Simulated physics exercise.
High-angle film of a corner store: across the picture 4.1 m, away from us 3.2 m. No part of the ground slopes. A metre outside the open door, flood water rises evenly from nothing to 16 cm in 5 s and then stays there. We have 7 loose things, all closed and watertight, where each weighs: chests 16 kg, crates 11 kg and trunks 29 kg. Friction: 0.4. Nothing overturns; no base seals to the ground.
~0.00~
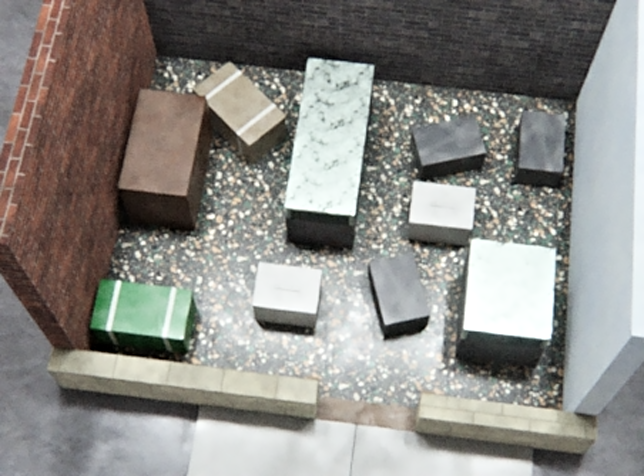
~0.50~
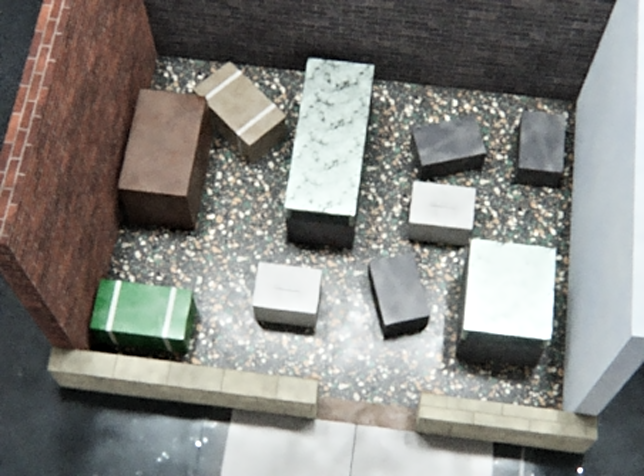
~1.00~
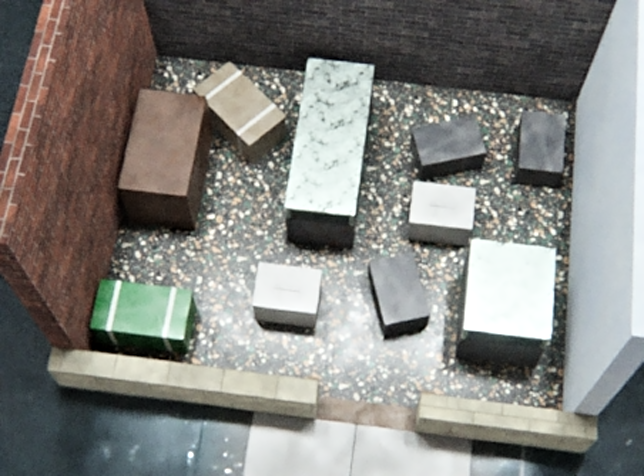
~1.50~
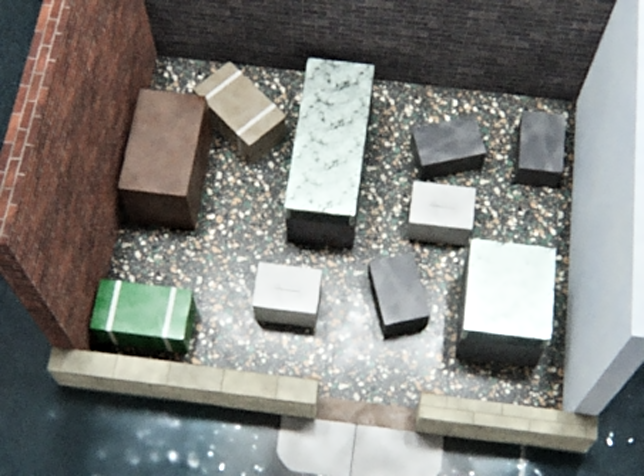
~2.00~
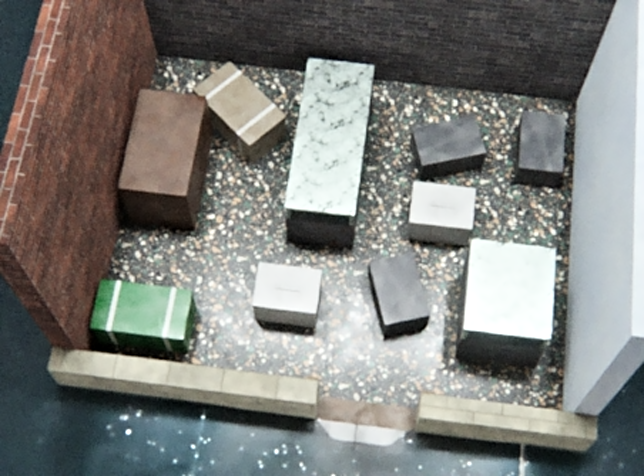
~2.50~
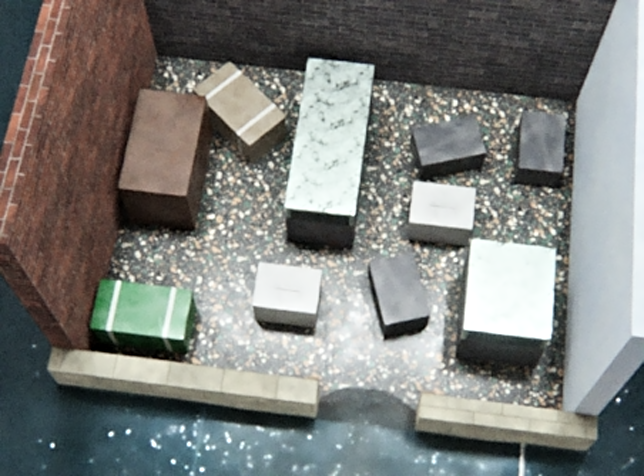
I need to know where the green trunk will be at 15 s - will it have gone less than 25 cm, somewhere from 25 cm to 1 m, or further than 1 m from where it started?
Distance covered: Small.
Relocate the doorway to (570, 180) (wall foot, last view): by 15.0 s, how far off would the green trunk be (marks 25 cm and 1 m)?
Note: Green trunk displaced a short distance.
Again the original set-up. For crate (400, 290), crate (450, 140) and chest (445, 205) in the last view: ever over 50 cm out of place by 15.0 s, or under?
Well, in sequence it's greater, greater, greater.
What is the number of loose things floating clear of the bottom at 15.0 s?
By my count, 4.
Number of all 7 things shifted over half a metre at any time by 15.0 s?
It adds up to 4.
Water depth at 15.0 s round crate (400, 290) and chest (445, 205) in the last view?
First about 10 cm, second about 11 cm.
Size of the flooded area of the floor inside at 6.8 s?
Roughly 7.0 m2 of it is wet.
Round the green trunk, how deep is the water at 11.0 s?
6 cm, roughly.
After 3.5 s the green trunk is near (142, 309), 0.0 m from its start, aground; 0 afloat.
After 6.8 s the green trunk is near (142, 309), 0.0 m from its start, aground; 1 afloat.
After 11.0 s the green trunk is near (142, 309), 0.0 m from its start, aground; 4 afloat.
After 15.0 s the green trunk is near (142, 309), 0.0 m from its start, aground; 4 afloat.
